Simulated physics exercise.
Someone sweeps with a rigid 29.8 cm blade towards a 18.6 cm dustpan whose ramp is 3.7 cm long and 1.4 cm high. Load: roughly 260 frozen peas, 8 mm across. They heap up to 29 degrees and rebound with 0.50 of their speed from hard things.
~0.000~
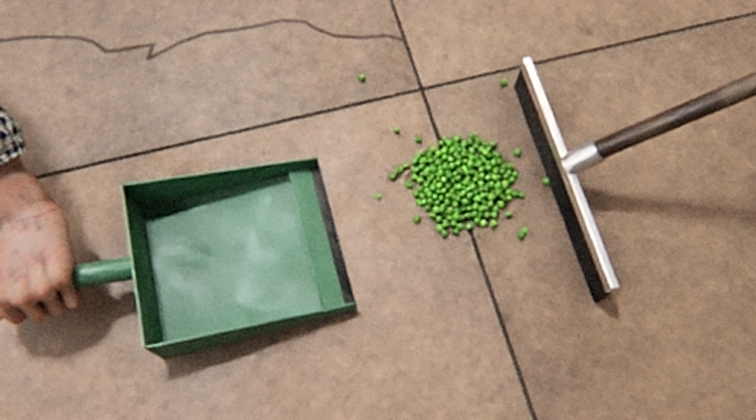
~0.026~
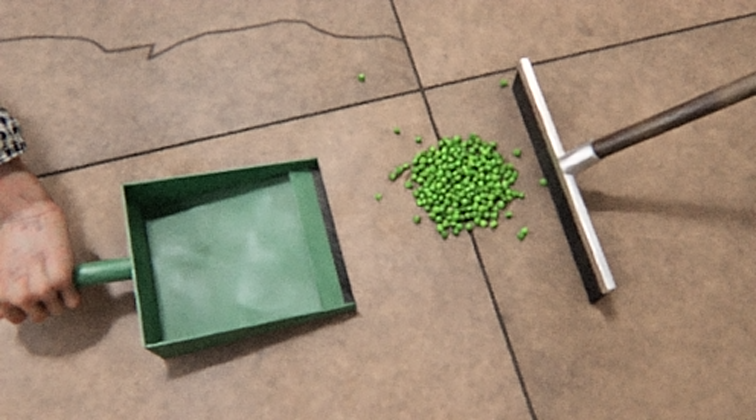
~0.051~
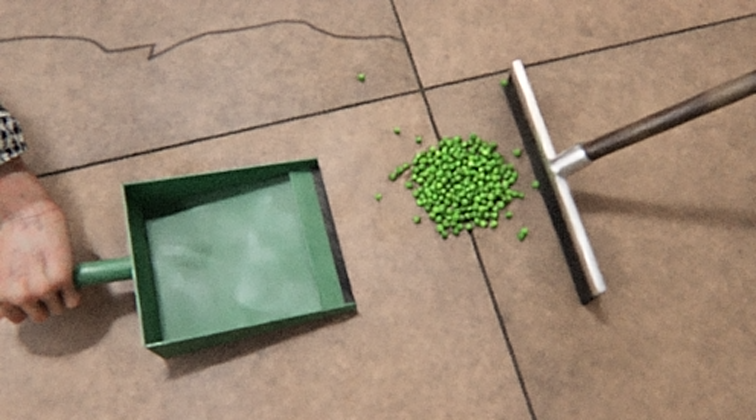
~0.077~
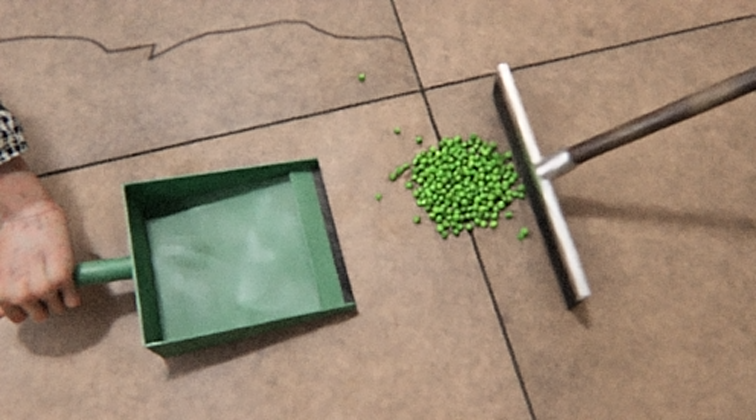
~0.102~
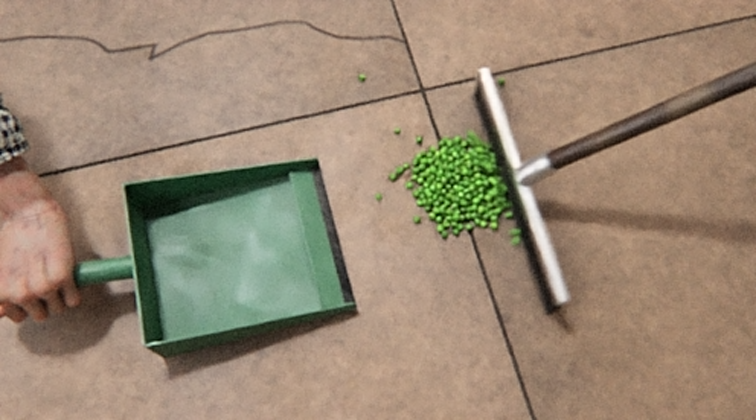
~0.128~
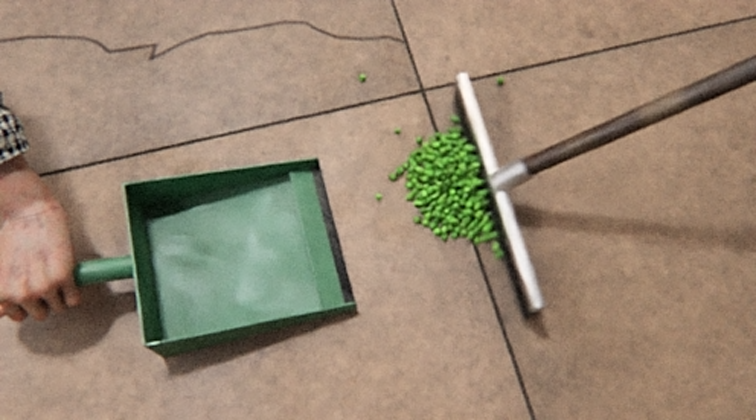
A hand with a checked cuff holds a green dustpan by its handle at the left of a brownish tiled floor with dark joints and a thin crack, seen from above. A heap of green peas lies near the centre, with a few strays around it, and a metal-backed blade on a dark pole stands to the right. The blade slides left into the heap, pushing and compressing its right side, while the hand, pan and camera stay still.
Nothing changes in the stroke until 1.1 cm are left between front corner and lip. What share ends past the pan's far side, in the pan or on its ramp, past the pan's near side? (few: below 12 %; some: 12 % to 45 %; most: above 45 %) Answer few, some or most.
Far side: Some, pan: Most, near side: Few.
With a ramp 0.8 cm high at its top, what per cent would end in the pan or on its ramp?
It would be near 55 per cent.
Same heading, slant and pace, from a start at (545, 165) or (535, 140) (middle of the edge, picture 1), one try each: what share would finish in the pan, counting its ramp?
About 55 and 55 per cent.
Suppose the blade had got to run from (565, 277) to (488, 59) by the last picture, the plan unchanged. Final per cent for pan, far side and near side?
Pan 35, far 40, near 5.
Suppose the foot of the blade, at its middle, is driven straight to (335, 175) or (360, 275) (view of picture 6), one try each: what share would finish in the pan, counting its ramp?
About 45 and 55 per cent.
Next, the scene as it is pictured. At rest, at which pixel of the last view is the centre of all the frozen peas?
At about (258, 230).
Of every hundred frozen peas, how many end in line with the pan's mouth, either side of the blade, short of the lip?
Some 20 per cent.
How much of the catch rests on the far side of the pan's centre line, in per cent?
About 50 per cent.
Then, at 0.22 s, middle of the blade 9 cm from the lip; 0 % over the lip, far side 15 %, near side 5 %.
After 0.28 s, middle of the blade 3 cm from the lip; 10 % over the lip, far side 20 %, near side 5 %.
Then, at 0.49 s, middle of the blade 2 cm from the lip; 55 % over the lip, far side 25 %, near side 5 %.
By 1.9 s all is still; far side 20 %, pan 55 %, near side 5 %, in front of the lip or behind the blade 20 %.
